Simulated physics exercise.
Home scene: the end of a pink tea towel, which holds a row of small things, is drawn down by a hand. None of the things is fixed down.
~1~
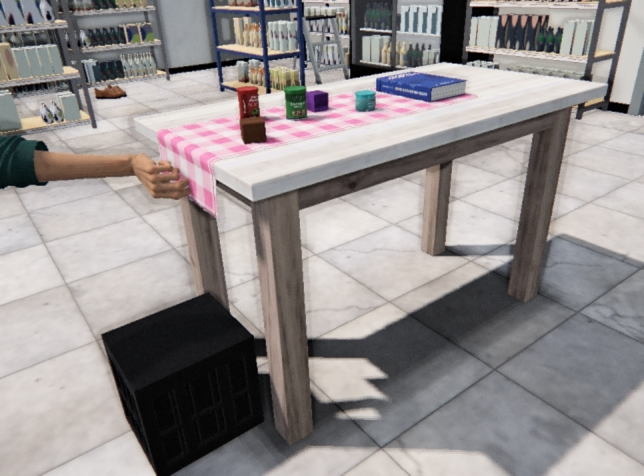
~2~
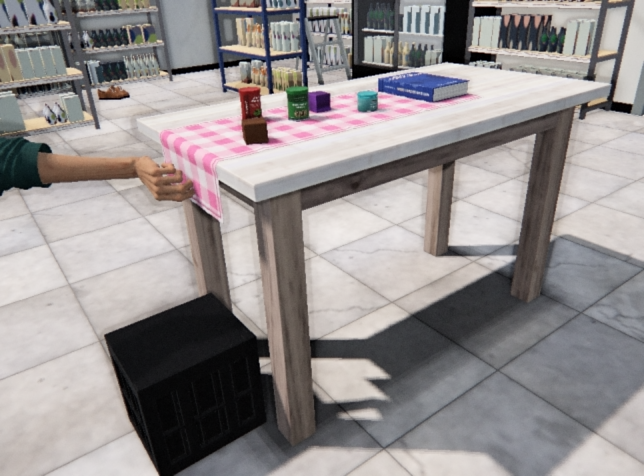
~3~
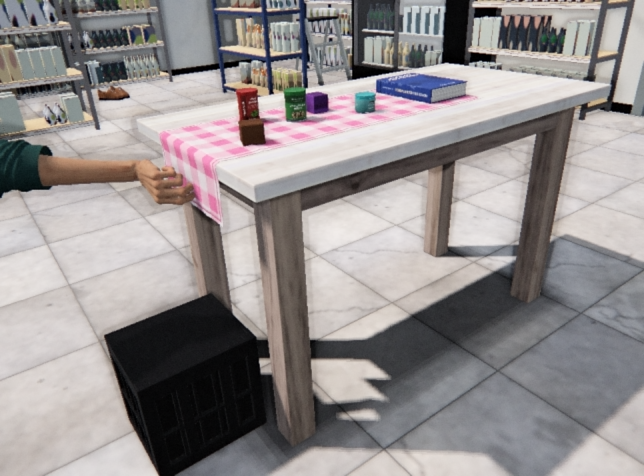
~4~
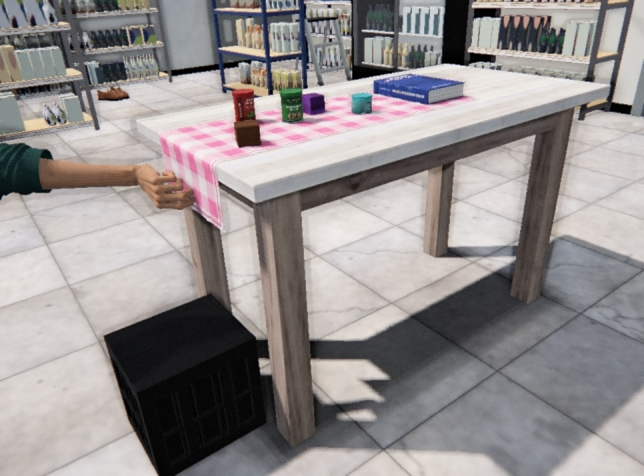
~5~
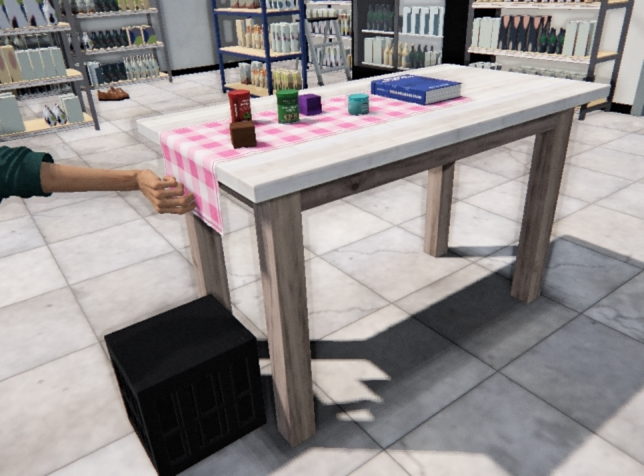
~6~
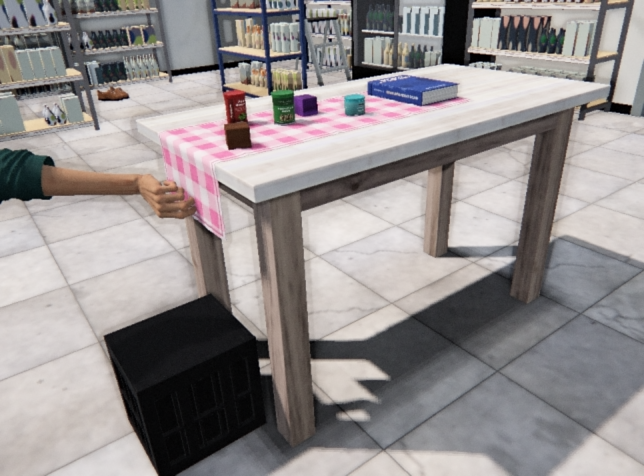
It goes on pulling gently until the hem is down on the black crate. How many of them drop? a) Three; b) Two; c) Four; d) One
Three (a).
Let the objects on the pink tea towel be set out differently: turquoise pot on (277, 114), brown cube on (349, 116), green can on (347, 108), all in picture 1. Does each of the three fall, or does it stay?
The turquoise pot is lost, the brown cube stays aboard, the green can stays aboard.
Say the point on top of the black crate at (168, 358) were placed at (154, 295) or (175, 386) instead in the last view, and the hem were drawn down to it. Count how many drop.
Counts: 1 / 4.
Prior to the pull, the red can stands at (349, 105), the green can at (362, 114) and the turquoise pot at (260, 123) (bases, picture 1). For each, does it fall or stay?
In the end the red can is still up there, the green can is still up there and the turquoise pot is no longer up there.
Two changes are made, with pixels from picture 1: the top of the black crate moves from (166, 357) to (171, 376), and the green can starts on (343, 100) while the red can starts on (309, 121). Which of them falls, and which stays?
In the end the green can is still on top and the red can is no longer on top.
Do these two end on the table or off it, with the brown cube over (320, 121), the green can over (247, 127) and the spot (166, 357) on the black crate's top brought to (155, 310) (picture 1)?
In the end the brown cube is still on top and the green can is no longer on top.
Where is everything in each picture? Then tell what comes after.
In the first picture, hem (221, 222); brown cube (252, 120); red can (247, 88); green can (295, 88); purple cube (316, 92); turquoise pot (365, 92); top of the crate (166, 357).
In the second picture, hem (224, 224); brown cube (254, 121).
In the third picture, hem (224, 227); red can (247, 90).
In the fourth picture, hem (224, 232); green can (291, 91); top of the crate (168, 358).
In the fifth picture, hem (224, 237); purple cube (309, 96).
In the sixth picture, hem (227, 241); brown cube (236, 125); red can (234, 92); green can (282, 92); purple cube (305, 96); turquoise pot (355, 96).
Soon after, hem near (201, 258); brown cube gone.
Then, hem near (205, 292); brown cube and red can gone.
Further on, hem on the crate; brown cube, red can and green can gone.
At rest, hem on the crate; brown cube, red can and green can gone. The answer is three.
